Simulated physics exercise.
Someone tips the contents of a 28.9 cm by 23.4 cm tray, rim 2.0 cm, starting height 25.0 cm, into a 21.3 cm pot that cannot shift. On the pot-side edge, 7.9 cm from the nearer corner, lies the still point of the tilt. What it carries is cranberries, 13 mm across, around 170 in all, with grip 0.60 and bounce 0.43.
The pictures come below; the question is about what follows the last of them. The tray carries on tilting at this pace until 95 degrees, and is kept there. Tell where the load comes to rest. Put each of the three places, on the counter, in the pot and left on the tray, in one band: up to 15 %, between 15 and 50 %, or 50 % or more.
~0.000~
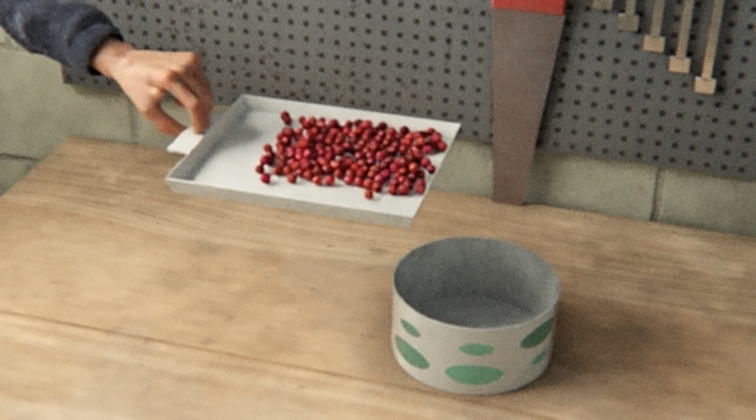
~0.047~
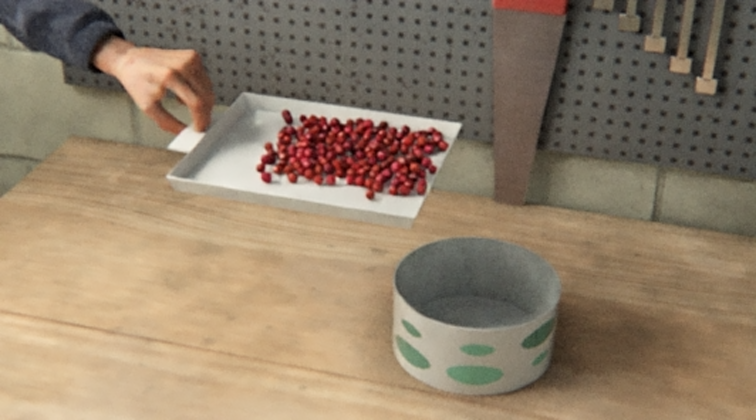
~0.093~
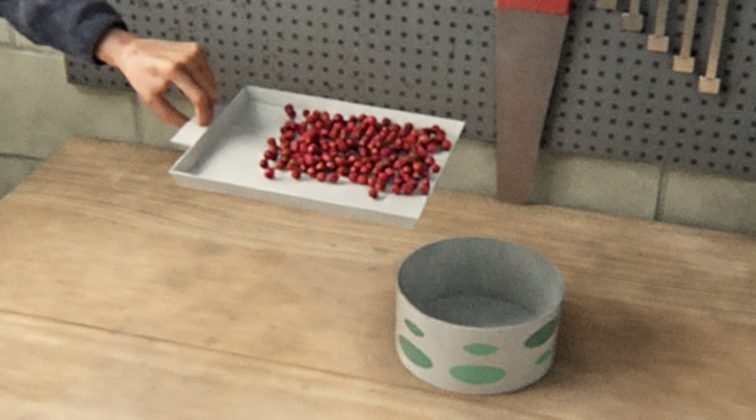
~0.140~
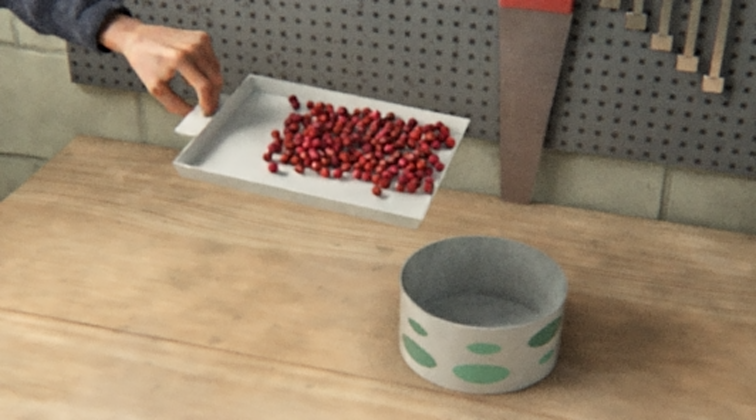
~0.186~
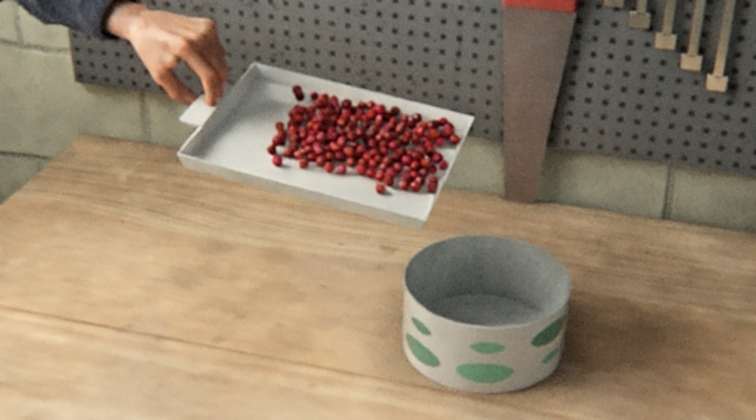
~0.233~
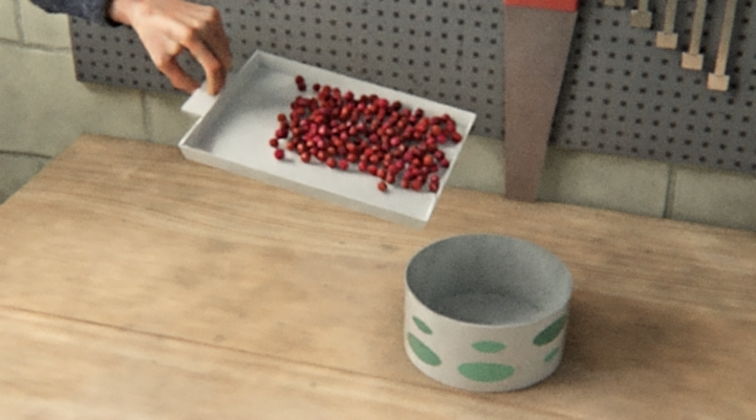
Counter: 50 % or more; pot: Between 15 and 50 %; tray: Up to 15 %.
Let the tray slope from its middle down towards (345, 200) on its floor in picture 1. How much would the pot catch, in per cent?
My best guess is some 0 per cent.
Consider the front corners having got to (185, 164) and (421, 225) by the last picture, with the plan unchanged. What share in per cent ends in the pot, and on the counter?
In the pot: 0 per cent; on the counter: 100 per cent.
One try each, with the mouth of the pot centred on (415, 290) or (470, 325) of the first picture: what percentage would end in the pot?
Near 35 and 95 percent, one try each.
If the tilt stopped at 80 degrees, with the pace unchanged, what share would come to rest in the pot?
The pot would get around 35 per cent.
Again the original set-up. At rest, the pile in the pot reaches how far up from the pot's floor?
I'd put it at close to 2.5 centimetres.
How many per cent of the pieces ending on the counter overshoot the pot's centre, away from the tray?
50 %.
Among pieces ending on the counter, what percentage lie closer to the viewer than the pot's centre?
I'd put it at around 100 per cent.
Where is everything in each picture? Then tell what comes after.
In the first frame, tray tilt 0 degrees, front corners at (173, 176) and (409, 213); middle of the pieces at (356, 153); pot at (476, 280).
In the second frame, tray tilt 1 degrees, front corners at (174, 175) and (410, 214); middle of the pieces at (357, 152).
In the third frame, tray tilt 2 degrees, front corners at (177, 170) and (413, 214); middle of the pieces at (360, 149).
In the fourth frame, tray tilt 5 degrees, front corners at (181, 161) and (418, 215), lowest corner right front; middle of the pieces at (364, 144).
In the fifth frame, tray tilt 8 degrees, front corners at (185, 152) and (422, 215), lowest corner right front; middle of the pieces at (368, 139).
In the sixth frame, tray tilt 11 degrees, front corners at (187, 143) and (423, 216), lowest corner right front; middle of the pieces at (370, 134); pot at (488, 277). The tray's pace is about 65 degrees a second.
After 0.86 s, tilt 50 degrees; the tray holds 100 %, the pot 0 %.
After 1.28 s, tilt 77 degrees; the tray holds 95 %, the pot 0 %.
Then, at 1.78 s, tilt 95 degrees; the tray holds 0 %, the pot 30 %.
In the end, at 2.6 s, counter 65 %, pot 35 %, tray 0 %.
